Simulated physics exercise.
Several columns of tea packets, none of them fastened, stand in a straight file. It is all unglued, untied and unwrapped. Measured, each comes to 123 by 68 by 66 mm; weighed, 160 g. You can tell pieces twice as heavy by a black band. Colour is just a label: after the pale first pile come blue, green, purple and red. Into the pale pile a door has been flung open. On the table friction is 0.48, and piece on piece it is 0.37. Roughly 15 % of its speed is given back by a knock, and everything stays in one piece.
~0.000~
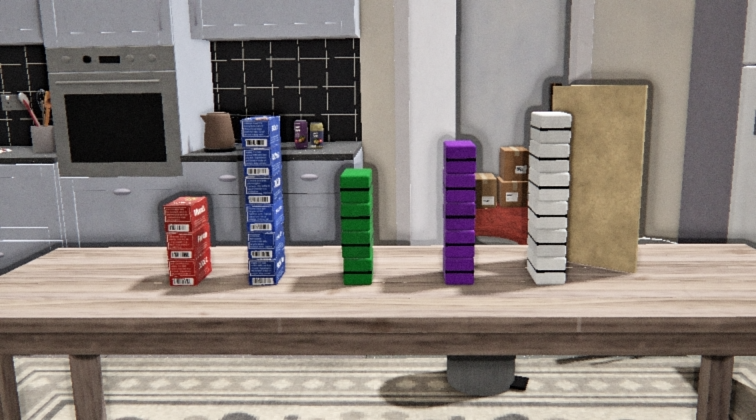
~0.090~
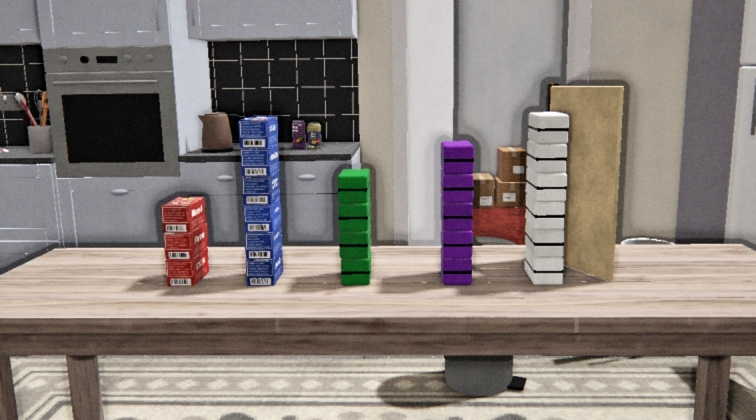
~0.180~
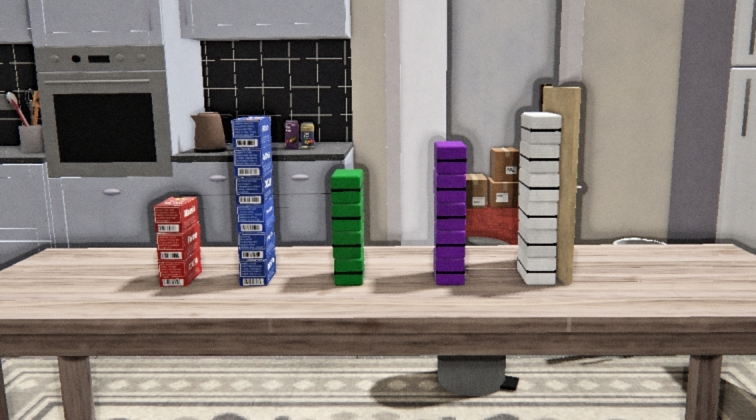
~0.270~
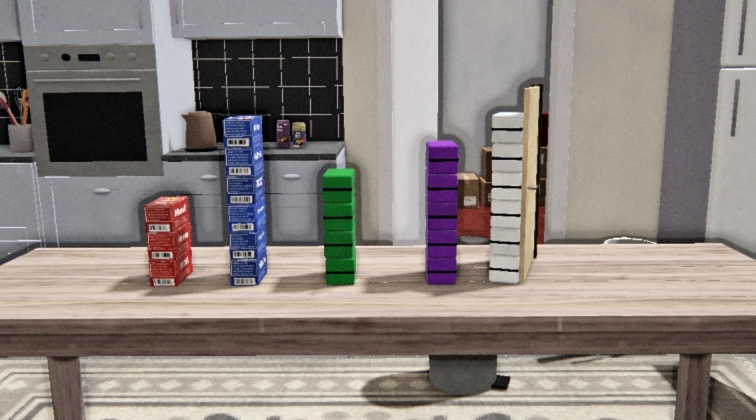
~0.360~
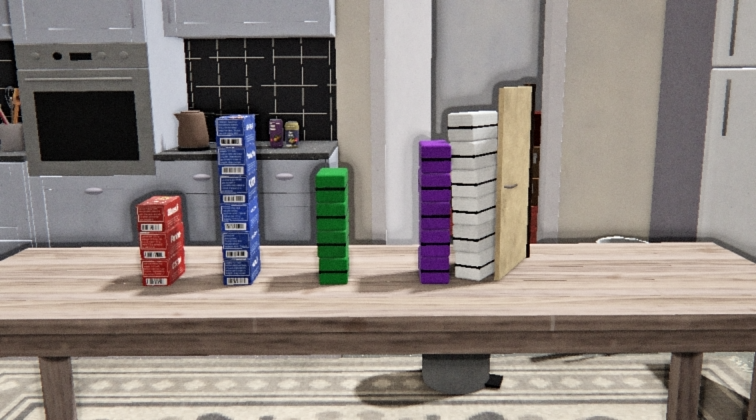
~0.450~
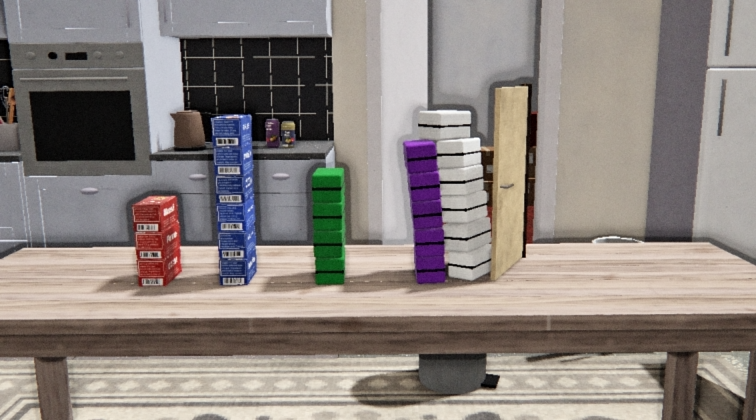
At the start, red, blue, green, purple and white stacks stand apart in a row on a wooden table, with a small door beside the white one. The door swings round and shoves the white stack left against the purple, which tilts slightly left as the white packets shift out of line.
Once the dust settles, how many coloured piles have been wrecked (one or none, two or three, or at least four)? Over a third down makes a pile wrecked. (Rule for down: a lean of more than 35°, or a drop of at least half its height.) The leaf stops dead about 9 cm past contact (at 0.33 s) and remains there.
I count a minimum of four of the piles as wrecked.
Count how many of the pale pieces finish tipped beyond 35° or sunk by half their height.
The count is 5.
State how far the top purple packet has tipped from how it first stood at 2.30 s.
Angle at that time, about 0 degrees.
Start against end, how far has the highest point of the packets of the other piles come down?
Roughly 25 centimetres lower at the end.
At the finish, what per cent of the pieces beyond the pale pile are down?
Somewhere near 85 in a hundred.
By 0.94 s, 5 of the pale pile down; none of the 18 other packets down, 3 disturbed; top purple packet tilted 31°.
By 1.30 s, 5 of the pale pile down; 3 of the 18 other packets down; top green packet tilted 10°; top purple packet 20 cm lower.
By 2.30 s, 5 of the pale pile down; 12 of the 18 other packets down; top green packet on its side; top blue packet on its side.
When it is over (2.9 s), 5 of the pale pile down; 15 of the 18 other packets down; top blue packet on its side; top red packet on its side. Wrecked, blue, green, purple and red. In pixels of the last frame, middles, top red packet near (62, 267).
